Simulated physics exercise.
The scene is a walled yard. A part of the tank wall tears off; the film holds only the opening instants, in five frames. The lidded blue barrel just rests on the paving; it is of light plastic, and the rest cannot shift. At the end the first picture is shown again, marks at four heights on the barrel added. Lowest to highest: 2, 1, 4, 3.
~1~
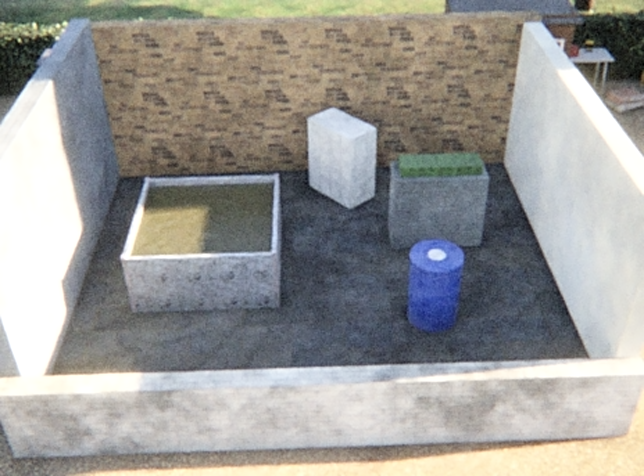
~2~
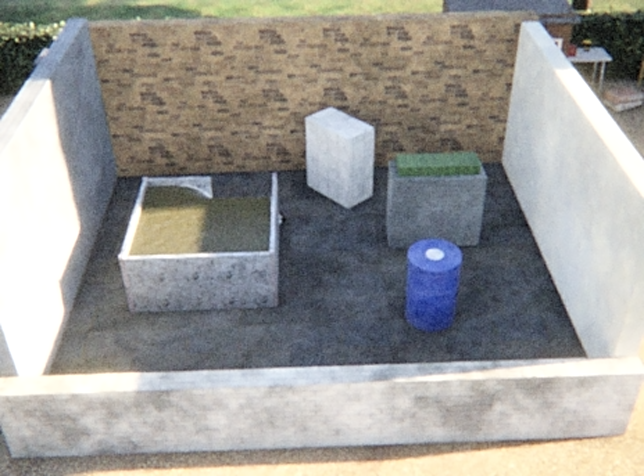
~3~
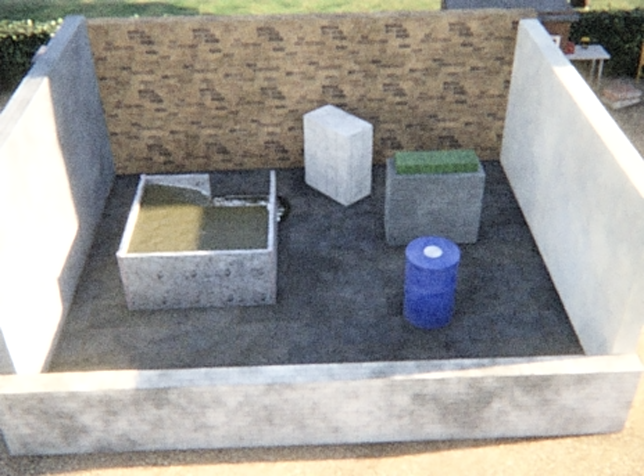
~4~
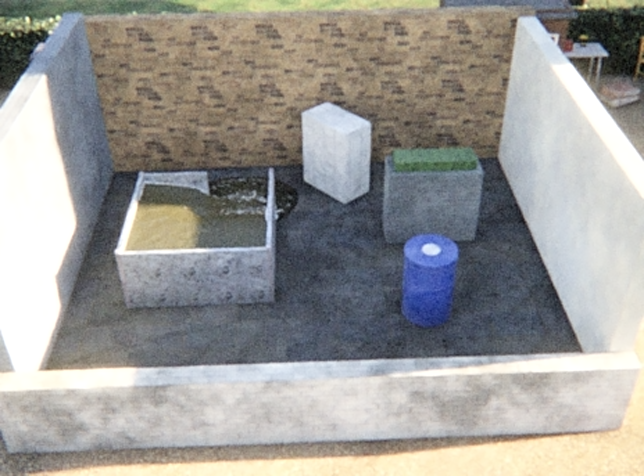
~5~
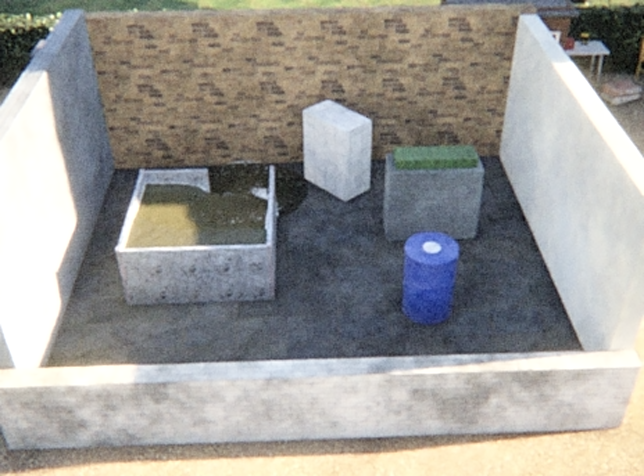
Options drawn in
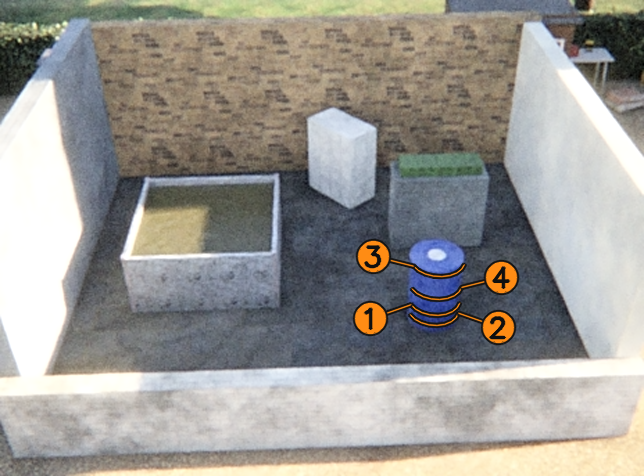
The clip shows a walled yard with a water-filled concrete tank, pale and grey blocks, and a blue barrel standing still as the tank's murky water ripples and a dark wet patch spreads on the ground behind its right side.
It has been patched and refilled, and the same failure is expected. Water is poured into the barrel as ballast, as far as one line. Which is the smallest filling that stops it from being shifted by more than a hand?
2.
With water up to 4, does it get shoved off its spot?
No, that is safe.
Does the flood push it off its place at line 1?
No, that is safe.
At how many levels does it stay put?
All of them.
On the marked copy, 1 at (438, 315); 2 at (437, 325); 3 at (441, 276); 4 at (439, 299); from the bottom up 2, 1, 4, 3.
Choosing 1, it does not move.
Choosing 2, it does not move.
Choosing 3, it does not move.
Choosing 4, it does not move.
